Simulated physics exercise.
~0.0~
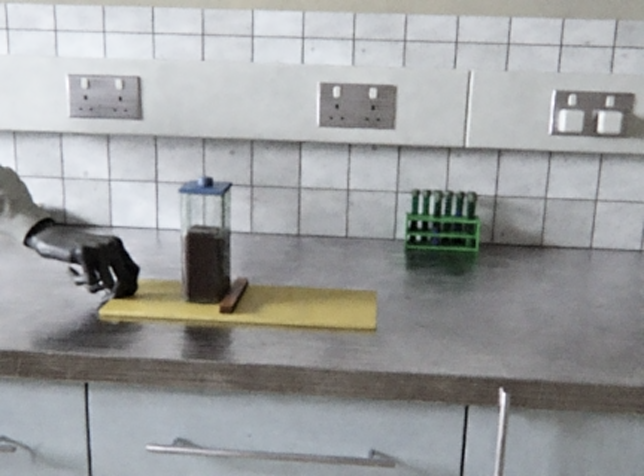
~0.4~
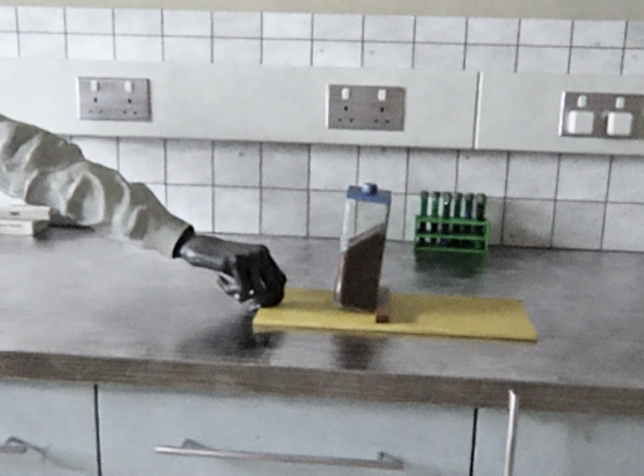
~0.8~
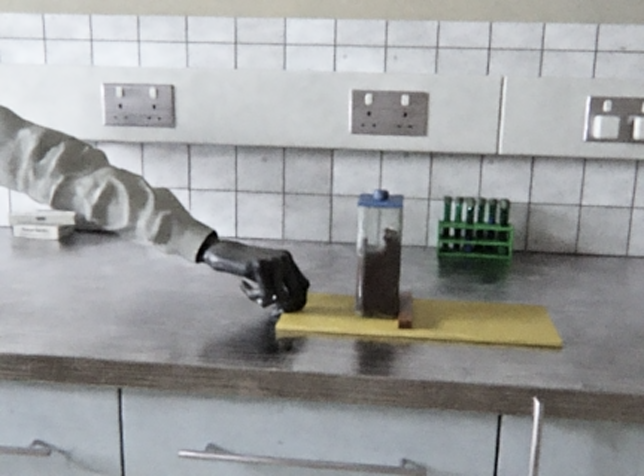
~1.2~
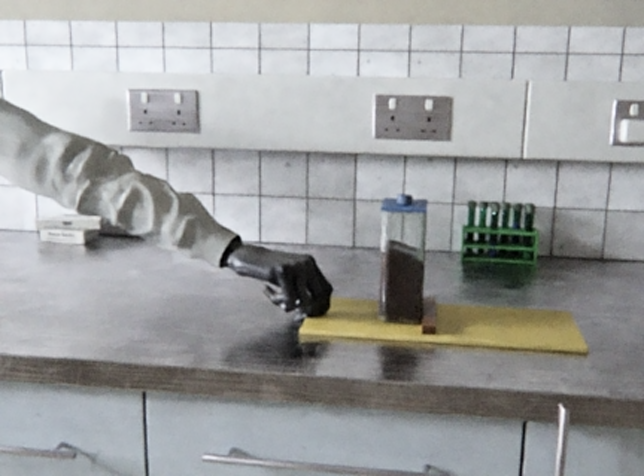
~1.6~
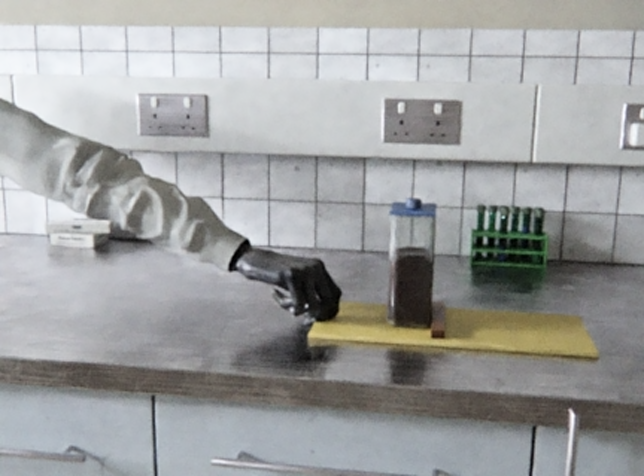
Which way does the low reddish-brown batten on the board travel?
The batten travels to the right, carried along with the yellow board.
The clip opens on a grey worktop, where a black-gloved hand holds the left end of a yellow board carrying a clear square bottle with a blue cap, about half full of dark coffee. The board slides right with the hand, bottle and low reddish-brown batten moving along. As it stops, the bottle leans slightly to the right against the batten and the coffee slopes up the right side. The bottle then settles back upright while the coffee still sloshes inside and the view pans slightly left. Finally, the bottle stands in its original place on the board, its coffee nearly level.
